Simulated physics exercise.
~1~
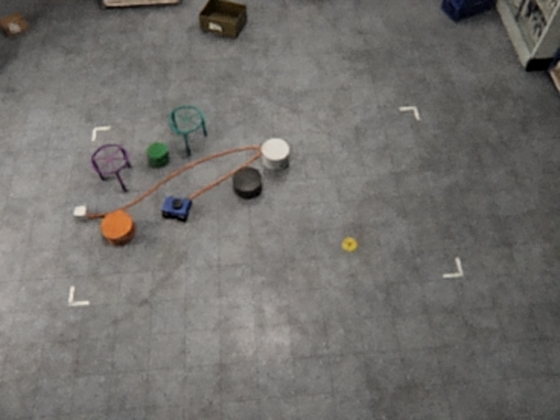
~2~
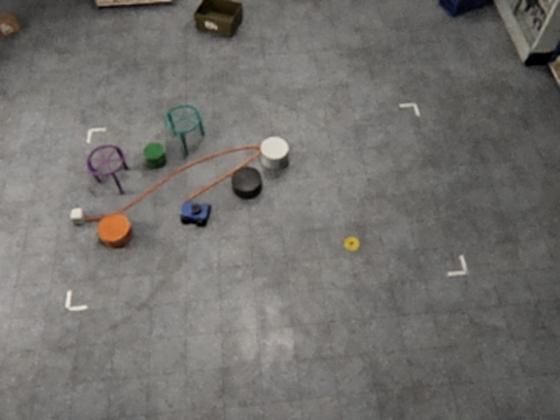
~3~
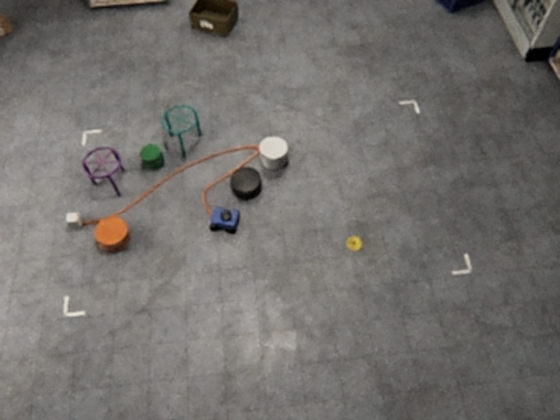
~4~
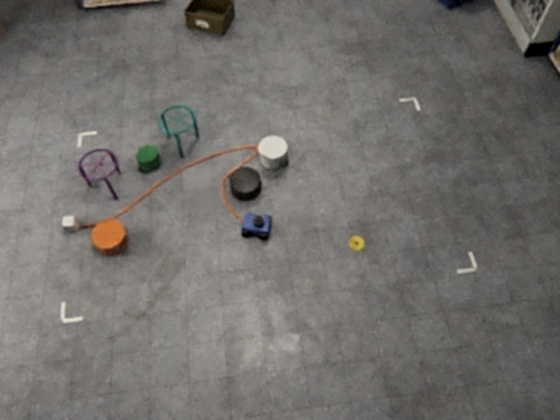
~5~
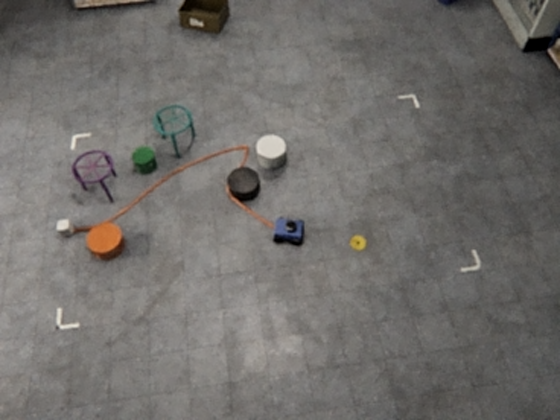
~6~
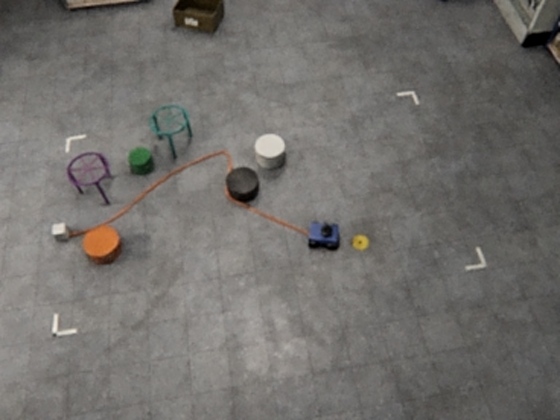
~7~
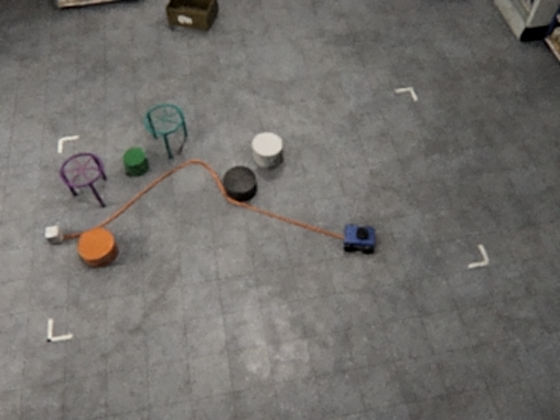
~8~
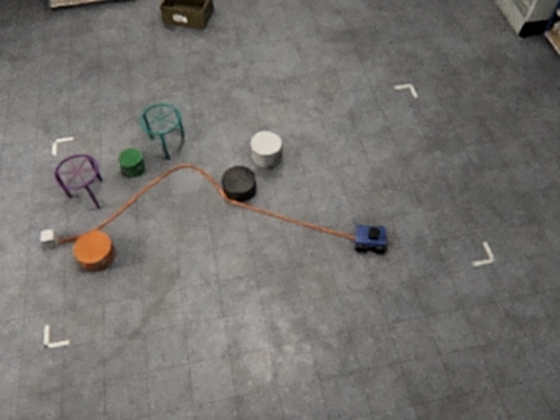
In the video, a small blue cart trailing an orange lead rolls right across a gray floor, past stools, buckets and tubs that stay put, while the lead slips off the white bin and bends against the black tub, and the cart ends over the yellow mark.
